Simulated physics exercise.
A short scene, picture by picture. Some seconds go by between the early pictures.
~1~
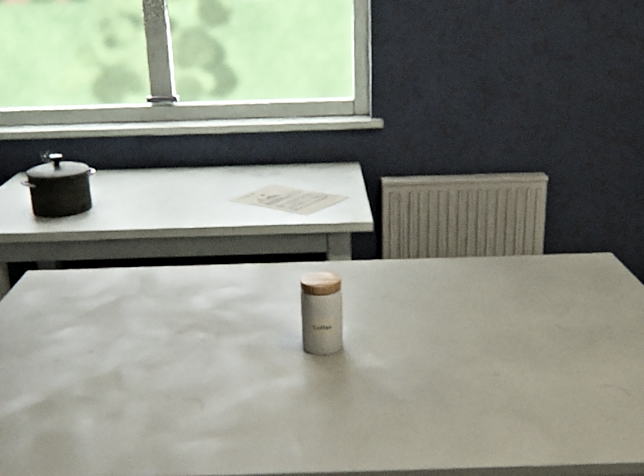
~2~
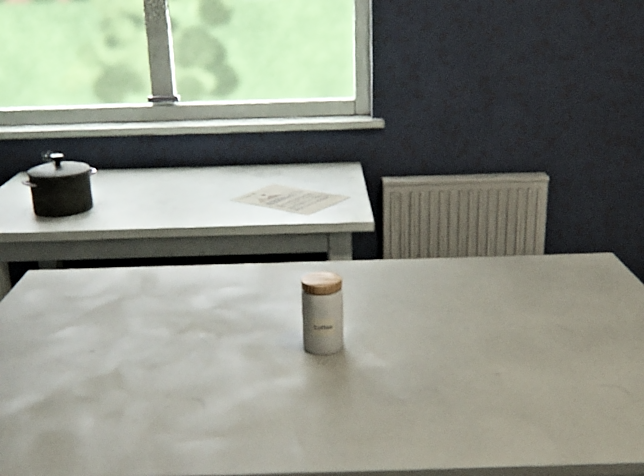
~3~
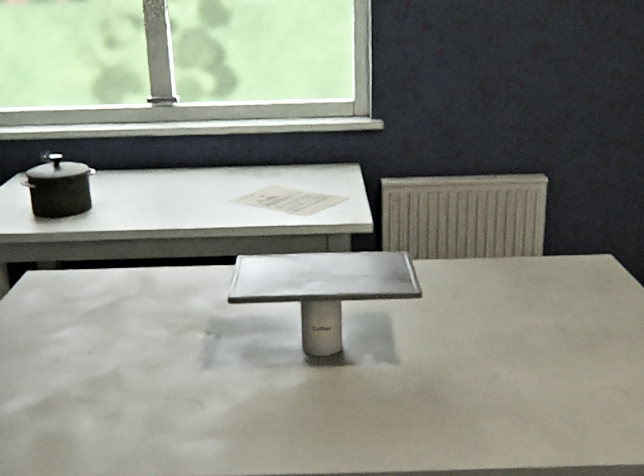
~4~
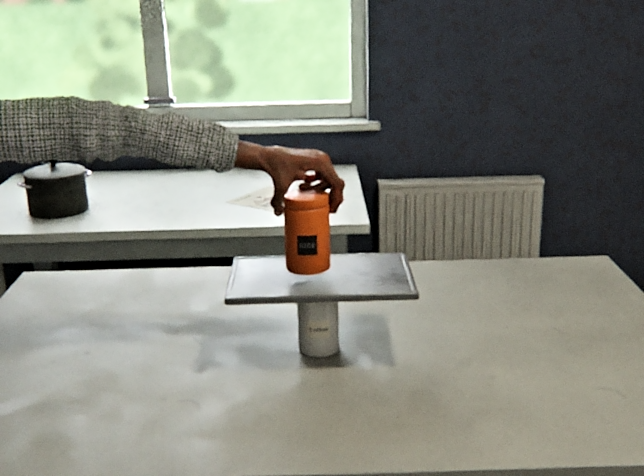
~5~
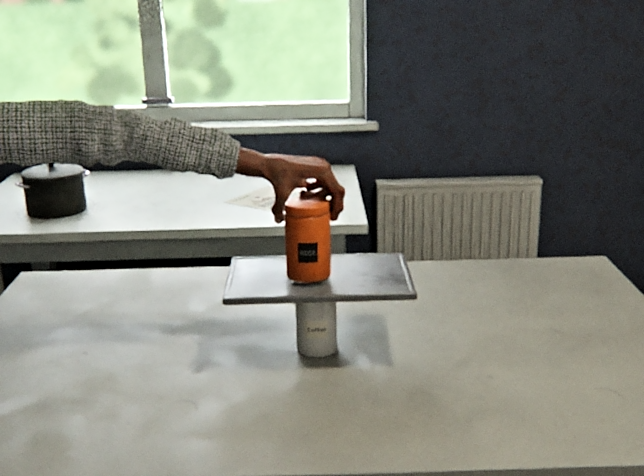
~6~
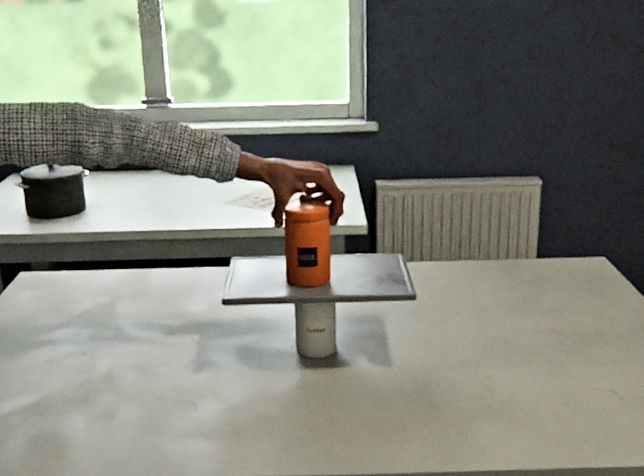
A hand lowers an orange jar onto a grey lid resting atop a white canister.
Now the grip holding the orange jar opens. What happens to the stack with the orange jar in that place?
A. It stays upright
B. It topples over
Answer: A.
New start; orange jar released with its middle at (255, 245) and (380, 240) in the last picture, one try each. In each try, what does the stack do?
First release - toppled; second release - toppled.
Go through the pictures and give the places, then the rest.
In the first picture, the last thing is not in view yet.
In the second picture, the last thing is not in view yet.
In the third picture, the last thing is not in view yet; grey lid (324, 276).
The fourth picture shows still above its spot; orange jar (307, 231); grey lid (321, 277).
The fifth picture shows still above its spot; orange jar (308, 239); grey lid (319, 277).
The sixth picture shows in place under the hand; orange jar (307, 243); grey lid (318, 278).
Then, 0.20 s past the last view, nothing moves.
Then, 0.40 s past the last view, orange jar resting near (307, 244).
Finally, all 3 still in place. Final places as the last picture's camera would see them, orange jar near (307, 244). The stack keeps its balance.
